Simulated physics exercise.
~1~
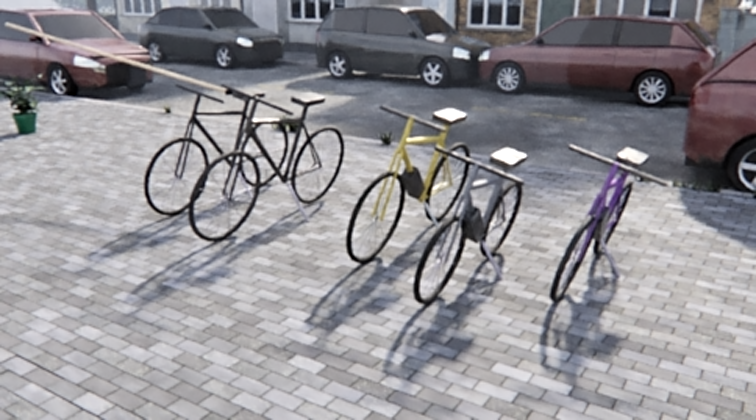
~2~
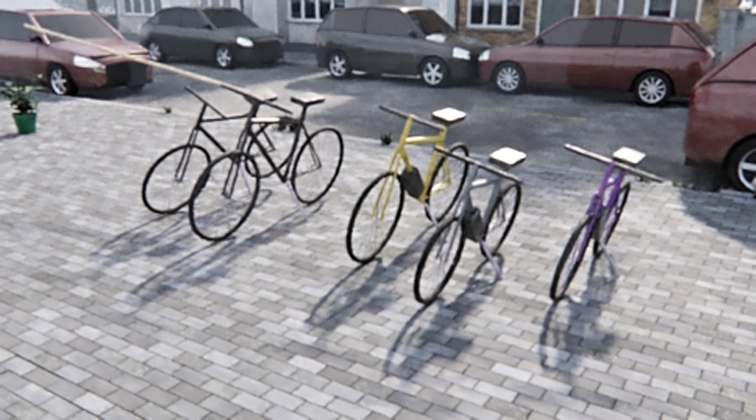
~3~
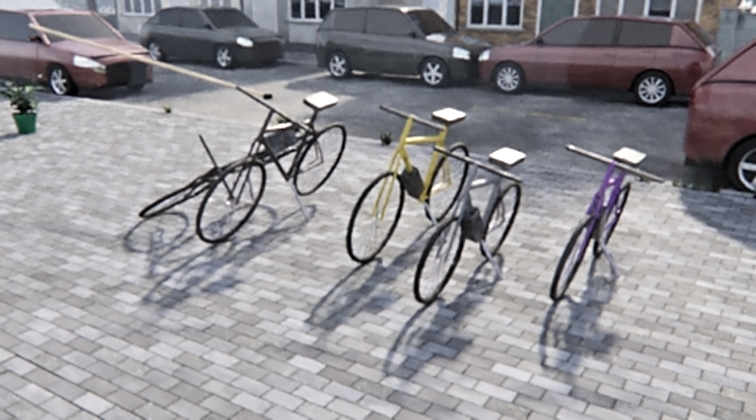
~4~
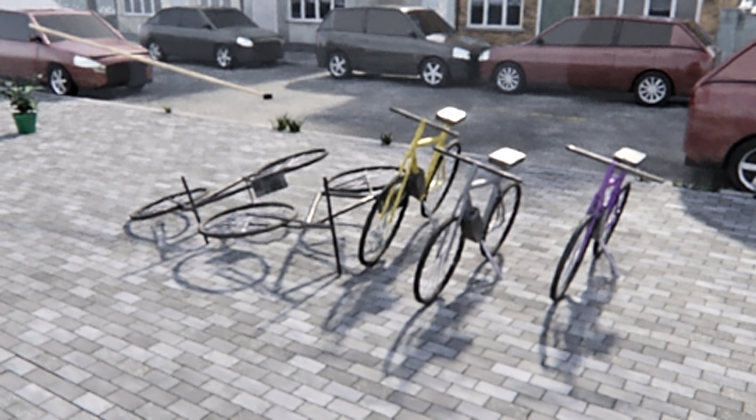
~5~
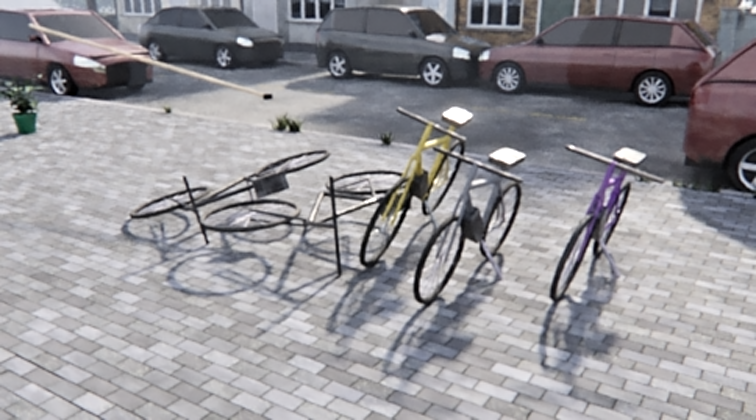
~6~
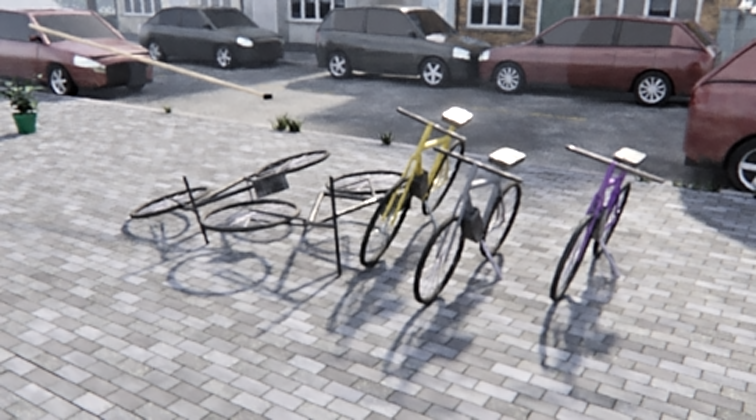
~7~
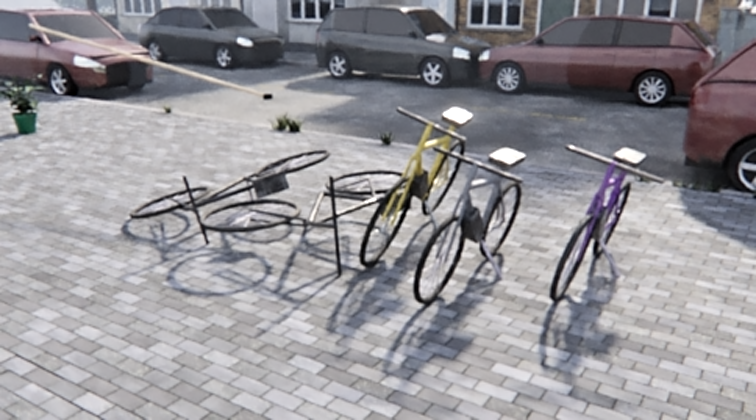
On a grey brick-paved area beside a road, seen from slightly above by a still camera, five bicycles stand in a row, two dark ones at left, then a yellow, a grey and a purple one. Parked cars line the far side, and a small potted plant sits at left. A long pole reaching in from the upper left moves right, and the leftmost bicycle tips over. The pole stops as the second dark bicycle topples too, falling against the yellow one, which shifts slightly. Both dark bicycles end up down, while the yellow, grey and purple ones remain standing.
